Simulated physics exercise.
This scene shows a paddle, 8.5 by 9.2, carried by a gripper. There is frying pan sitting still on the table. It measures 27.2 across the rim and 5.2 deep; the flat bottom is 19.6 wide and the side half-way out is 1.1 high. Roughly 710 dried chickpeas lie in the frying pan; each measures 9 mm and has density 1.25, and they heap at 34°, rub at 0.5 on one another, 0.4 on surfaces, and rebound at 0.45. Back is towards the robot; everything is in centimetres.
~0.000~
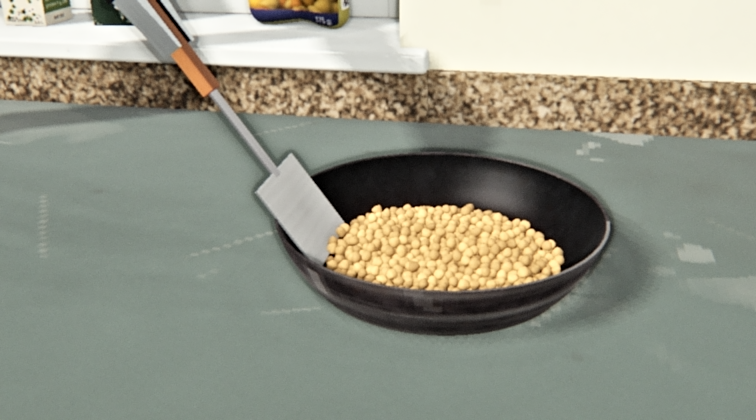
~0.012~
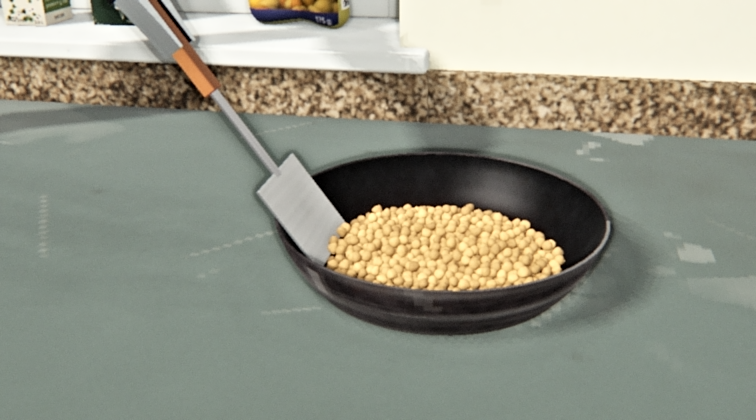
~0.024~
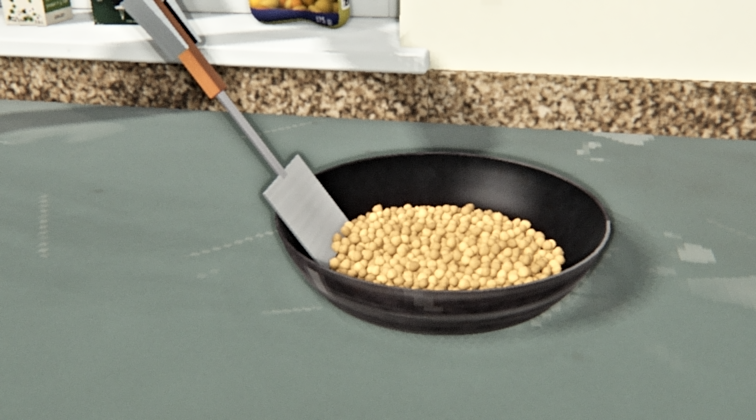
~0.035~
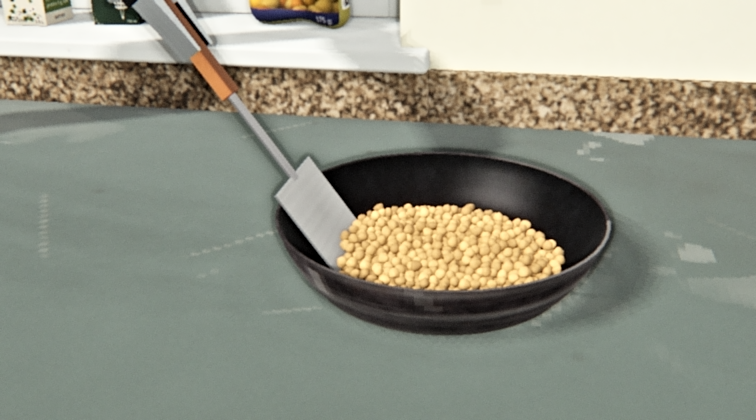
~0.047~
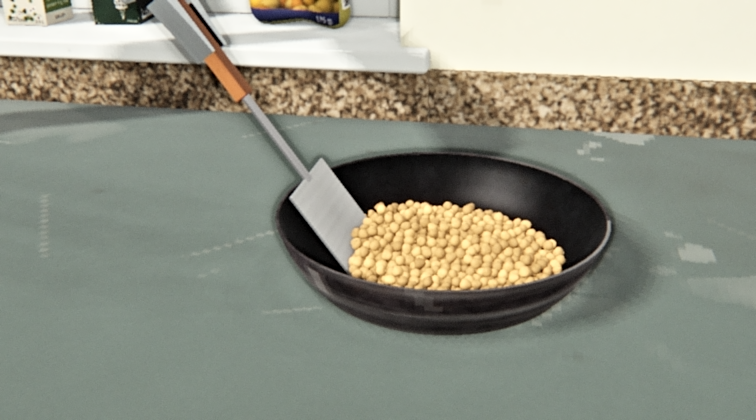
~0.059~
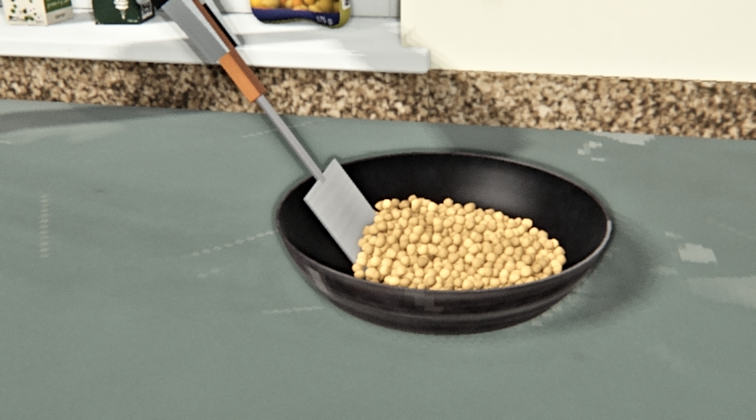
On a grey-green countertop, a black frying pan holds a heap of small, pale yellow chickpeas, with a metal paddle slanting in at its left side. The paddle slides slowly a short way right, pressing into the chickpeas and bunching their left edge into a slightly higher mound while the pan stays still.
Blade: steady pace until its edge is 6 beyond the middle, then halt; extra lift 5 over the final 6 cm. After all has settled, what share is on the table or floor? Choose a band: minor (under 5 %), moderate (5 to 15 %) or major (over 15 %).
Moderate.
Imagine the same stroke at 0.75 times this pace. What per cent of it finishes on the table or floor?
Some 0 per cent.
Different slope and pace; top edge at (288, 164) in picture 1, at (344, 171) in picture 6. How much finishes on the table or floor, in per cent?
10 per cent.
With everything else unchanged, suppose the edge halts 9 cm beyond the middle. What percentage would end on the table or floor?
In that case around 10 per cent.
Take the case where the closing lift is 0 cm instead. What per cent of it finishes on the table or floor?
0 per cent.
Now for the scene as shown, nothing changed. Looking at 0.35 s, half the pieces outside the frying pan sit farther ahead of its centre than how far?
Around 26 centimetres ahead.
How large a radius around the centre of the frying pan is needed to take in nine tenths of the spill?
I'd estimate close to 70 centimetres.
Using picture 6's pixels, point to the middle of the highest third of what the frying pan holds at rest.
It is centred near (542, 252).
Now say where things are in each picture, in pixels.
The paddle top edge at (274, 172), sloping 54°; upper third of the load around (437, 247), from x 325 to 560, top at y 210; 712 in the frying pan, in the first picture.
The paddle top edge at (275, 172), sloping 54°; upper third of the load around (438, 247), from x 325 to 560, top at y 210, in the second picture.
The paddle top edge at (281, 173), sloping 54°; upper third of the load around (433, 247), from x 325 to 560, top at y 210, in the third picture.
The paddle top edge at (293, 175), sloping 54°; upper third of the load around (424, 246), from x 325 to 560, top at y 210, in the fourth picture.
The paddle top edge at (306, 177), sloping 54°; upper third of the load around (422, 243), from x 325 to 560, top at y 205, in the fifth picture.
The paddle top edge at (320, 178), sloping 54°; upper third of the load around (421, 241), from x 325 to 560, top at y 200; 712 in the frying pan, in the sixth picture.
After 0.10 s, sloping 54°, highest piece 6 above the table; 712 in the frying pan.
After 0.13 s, sloping 54°, highest piece 6 above the table; 712 in the frying pan.
After 0.35 s, sloping 54°, highest piece 6 above the table; 649 in the frying pan, 61 on the table or floor, 2 on the blade or in flight.
After 1.40 s, sloping 54°, highest piece 4 above the table; 649 in the frying pan, 63 on the table or floor.
In the end, 649 in the frying pan, 63 on the table or floor. That is 9 % on the table or floor.
